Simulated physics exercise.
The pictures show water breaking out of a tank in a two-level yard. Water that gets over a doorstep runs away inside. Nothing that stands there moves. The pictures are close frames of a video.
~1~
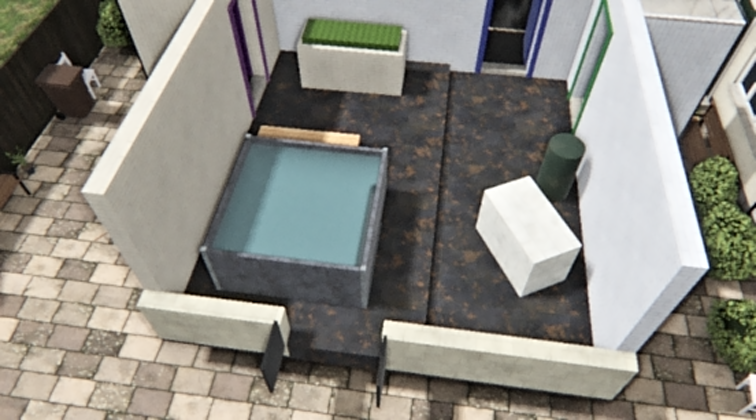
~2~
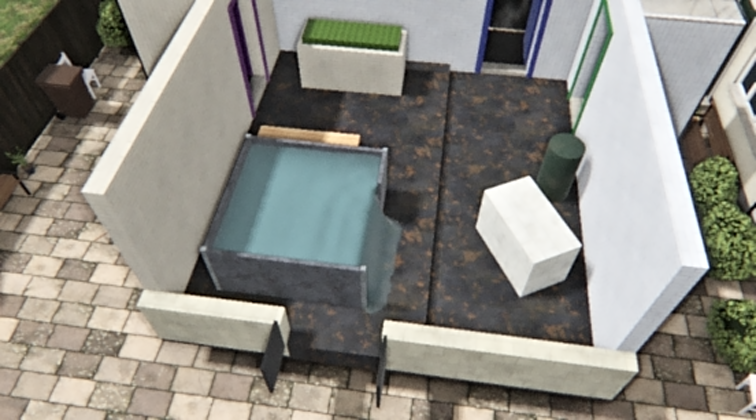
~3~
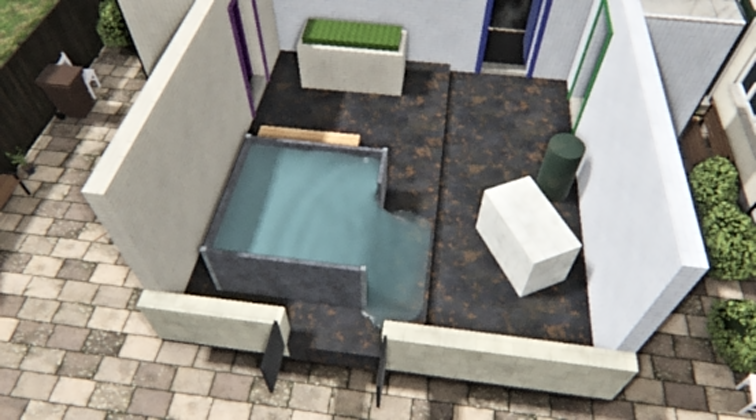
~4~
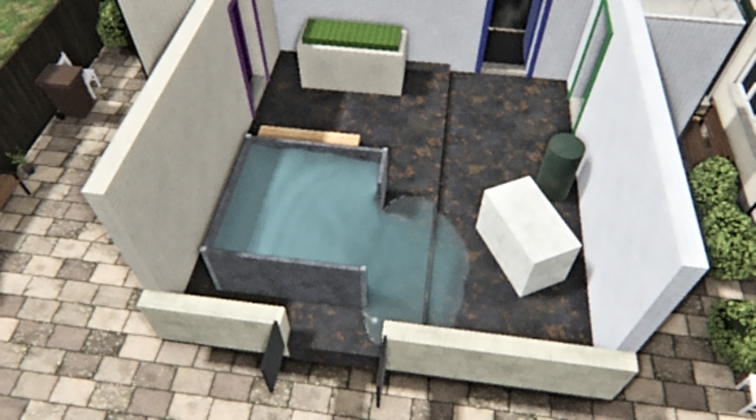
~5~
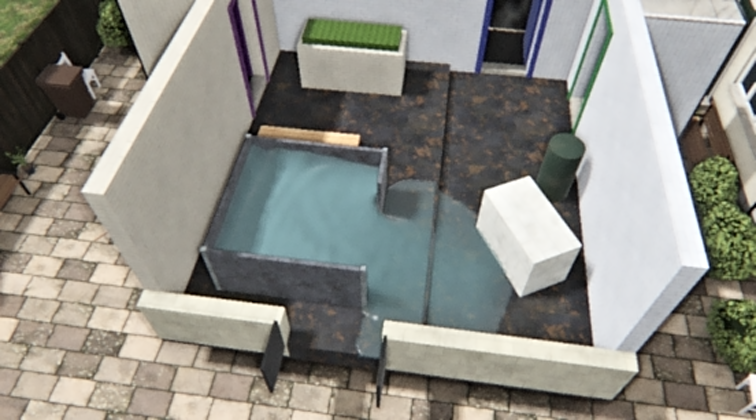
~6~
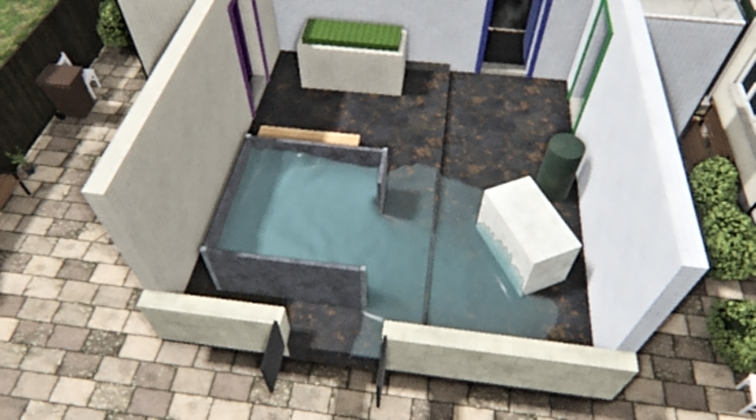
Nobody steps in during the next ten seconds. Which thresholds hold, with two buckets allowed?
The purple door holds within the limit; the green door floods; the blue door floods.
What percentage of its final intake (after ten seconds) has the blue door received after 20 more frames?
Some 5 per cent.
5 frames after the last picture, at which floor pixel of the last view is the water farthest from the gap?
Close to (553, 162).
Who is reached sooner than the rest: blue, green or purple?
The one in green.
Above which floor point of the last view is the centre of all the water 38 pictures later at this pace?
Around (455, 210).
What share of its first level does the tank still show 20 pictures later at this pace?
I make it 28 per cent.
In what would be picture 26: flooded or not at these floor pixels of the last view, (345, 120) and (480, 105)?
One after the other: No water, covered.
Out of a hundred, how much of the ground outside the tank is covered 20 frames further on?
I make it 55 per cent.
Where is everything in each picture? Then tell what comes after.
In the first frame, still water in the water tank at (301, 200).
In the second frame, the front is at (367, 310), out from the gap at (370, 251).
In the third frame, the front is at (421, 223), out from the gap at (370, 251).
In the fourth frame, the front is at (461, 246), out from the gap at (370, 252).
In the fifth frame, water pours out at (370, 253) and has run to (508, 288).
In the sixth frame, the front is at (551, 319), out from the gap at (370, 252).
A moment on, water covers 30 % of the floor; the purple door not reached, the green door not reached, the blue door not reached.
Next, water covers 40 % of the floor; the purple door not reached, the green door wet at the sill, nothing in, the blue door not reached.
Then, water covers 55 % of the floor; the purple door not reached, the green door wet at the sill, nothing in, the blue door under two buckets in.
Later, water covers 75 % of the floor; the purple door not reached, the green door over two buckets in, the blue door far over two buckets in.
In the end, water covers 95 % of the floor; the purple door wet at the sill, nothing in, the green door far over two buckets in, the blue door far over two buckets in.
